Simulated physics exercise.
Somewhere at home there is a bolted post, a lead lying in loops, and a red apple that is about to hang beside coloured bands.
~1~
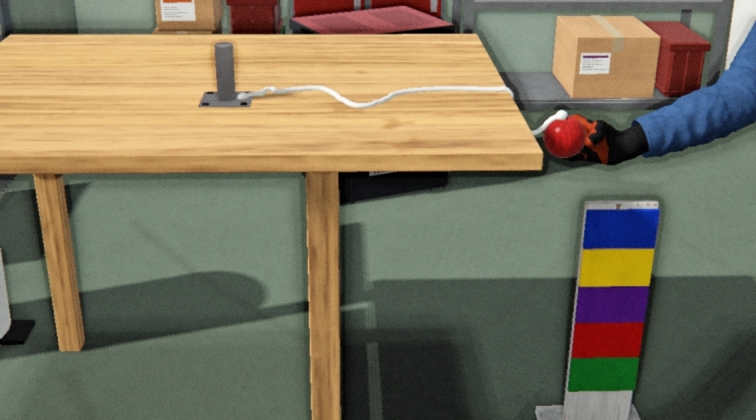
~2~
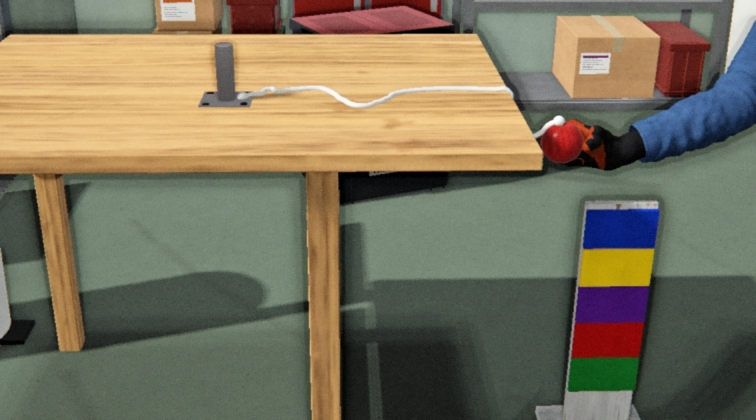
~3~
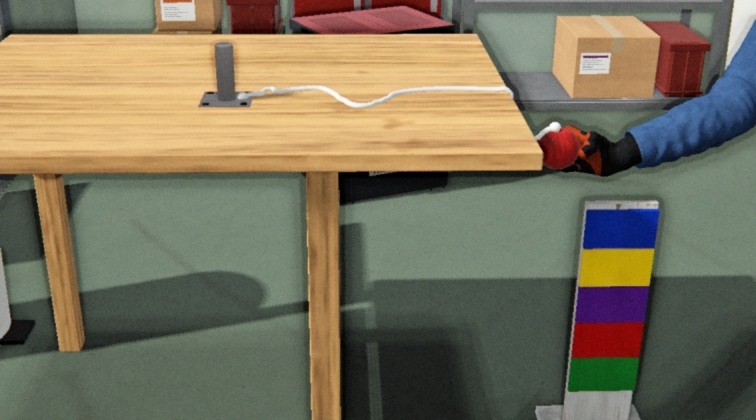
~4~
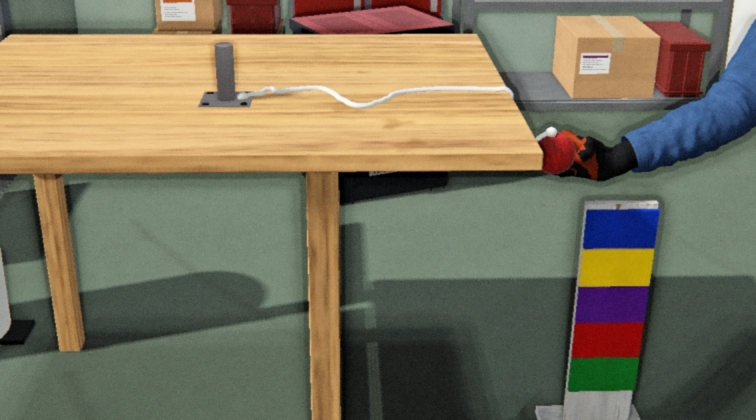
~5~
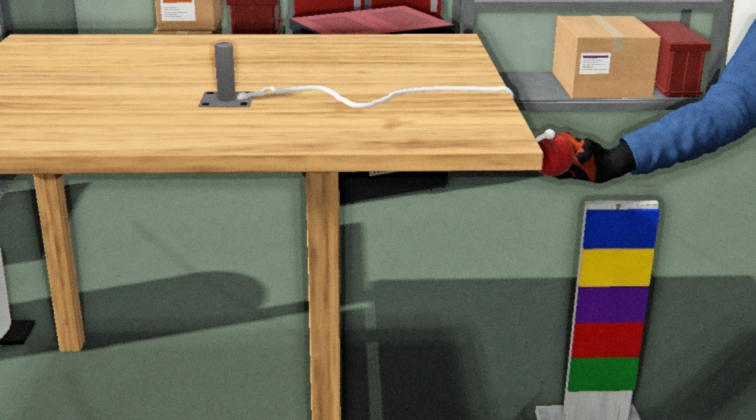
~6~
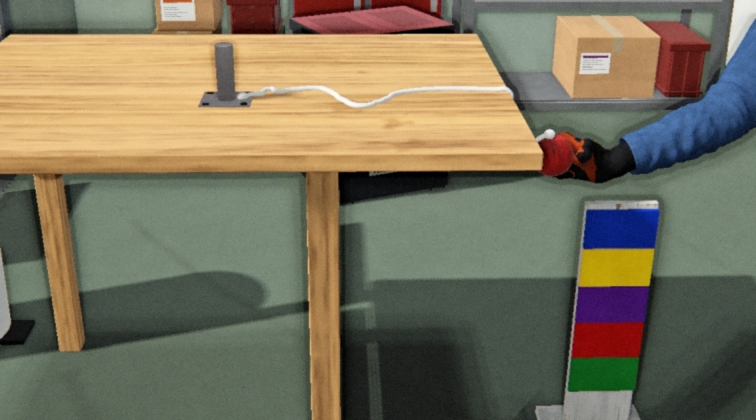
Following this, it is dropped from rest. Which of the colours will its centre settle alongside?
It settles alongside yellow.
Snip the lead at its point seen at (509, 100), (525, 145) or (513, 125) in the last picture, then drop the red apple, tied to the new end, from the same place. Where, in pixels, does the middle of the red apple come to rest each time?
Near (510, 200), (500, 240) and (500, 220).
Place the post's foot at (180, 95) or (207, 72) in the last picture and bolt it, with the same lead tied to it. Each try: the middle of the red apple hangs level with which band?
For the first it would be blue, for the second blue.
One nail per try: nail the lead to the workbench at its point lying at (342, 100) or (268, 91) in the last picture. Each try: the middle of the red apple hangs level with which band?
Taking the two tries in turn, you'd get blue and then yellow.
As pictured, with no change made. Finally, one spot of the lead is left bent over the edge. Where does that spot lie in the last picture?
It lies at about (436, 89).
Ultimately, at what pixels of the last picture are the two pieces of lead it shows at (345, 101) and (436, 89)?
The first settles around (393, 97), the second around (513, 105).
A little later, apple near (488, 262); level with yellow.
Next, apple near (521, 267); level with yellow.
When it is over, apple near (511, 272); level with yellow. Its middle rests at the yellow band.
